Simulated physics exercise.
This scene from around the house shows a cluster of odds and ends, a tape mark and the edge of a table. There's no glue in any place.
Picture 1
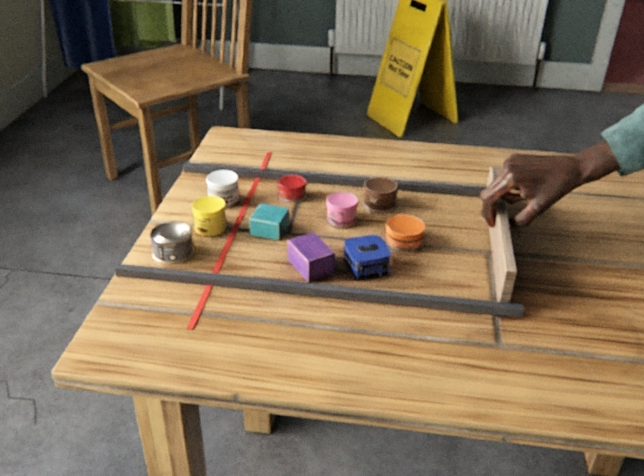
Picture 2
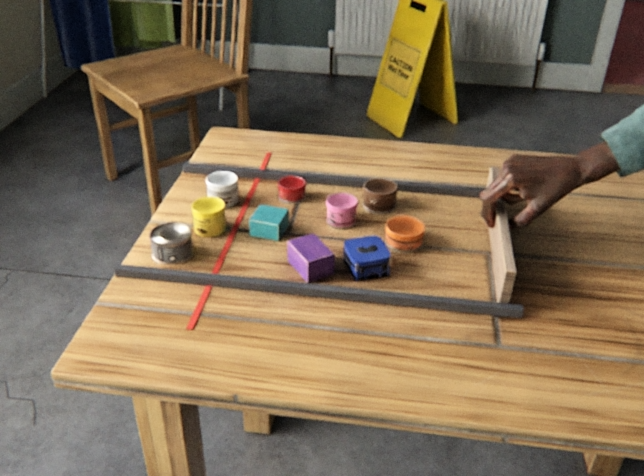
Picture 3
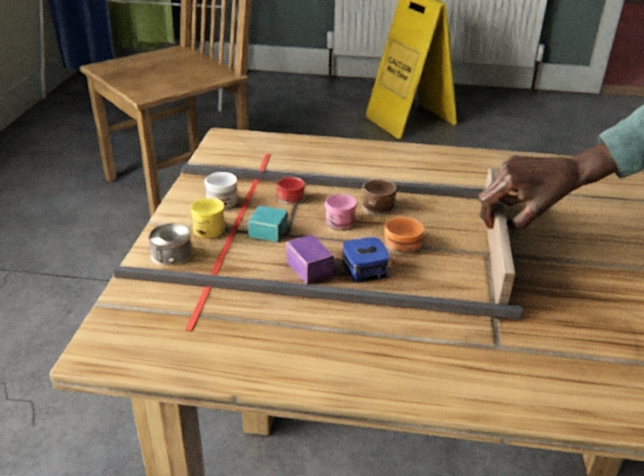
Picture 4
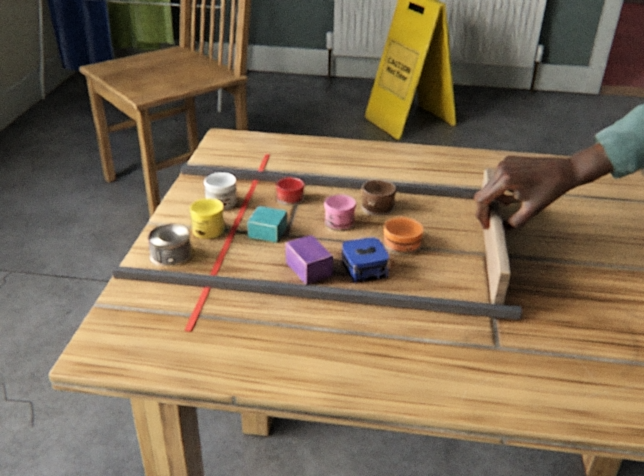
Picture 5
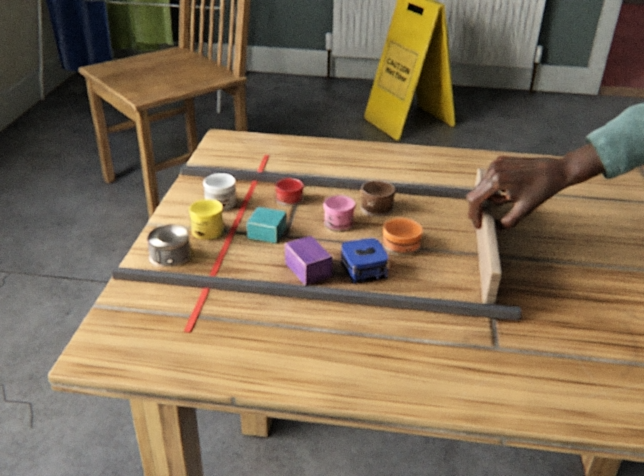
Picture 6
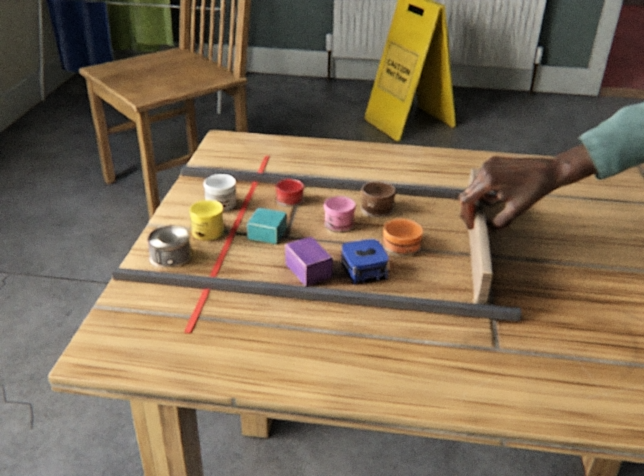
Hand sliding a wooden board slightly left between two dark rails on a table, colourful tubs and blocks sitting still beyond it.
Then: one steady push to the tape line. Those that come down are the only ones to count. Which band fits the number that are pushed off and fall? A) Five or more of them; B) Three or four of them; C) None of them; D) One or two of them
(C) None of them.
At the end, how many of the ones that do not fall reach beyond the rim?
Counting them gives 1.
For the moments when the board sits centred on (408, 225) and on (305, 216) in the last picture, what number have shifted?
The count reaches 1 first and 7 second.
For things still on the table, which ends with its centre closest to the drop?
It's the yellow tub that is foremost.
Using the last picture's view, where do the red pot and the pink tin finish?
Red pot: (209, 180); pink tin: (227, 201).
A little later, none off yet; grey pot at rest near (170, 247); white tub at rest near (221, 193); yellow tub at rest near (207, 220).
Next, none off yet; grey pot at rest near (169, 246); white tub at rest near (220, 194); yellow tub shifted about its own width near (186, 219).
When it is over, the number that fall off is zero.
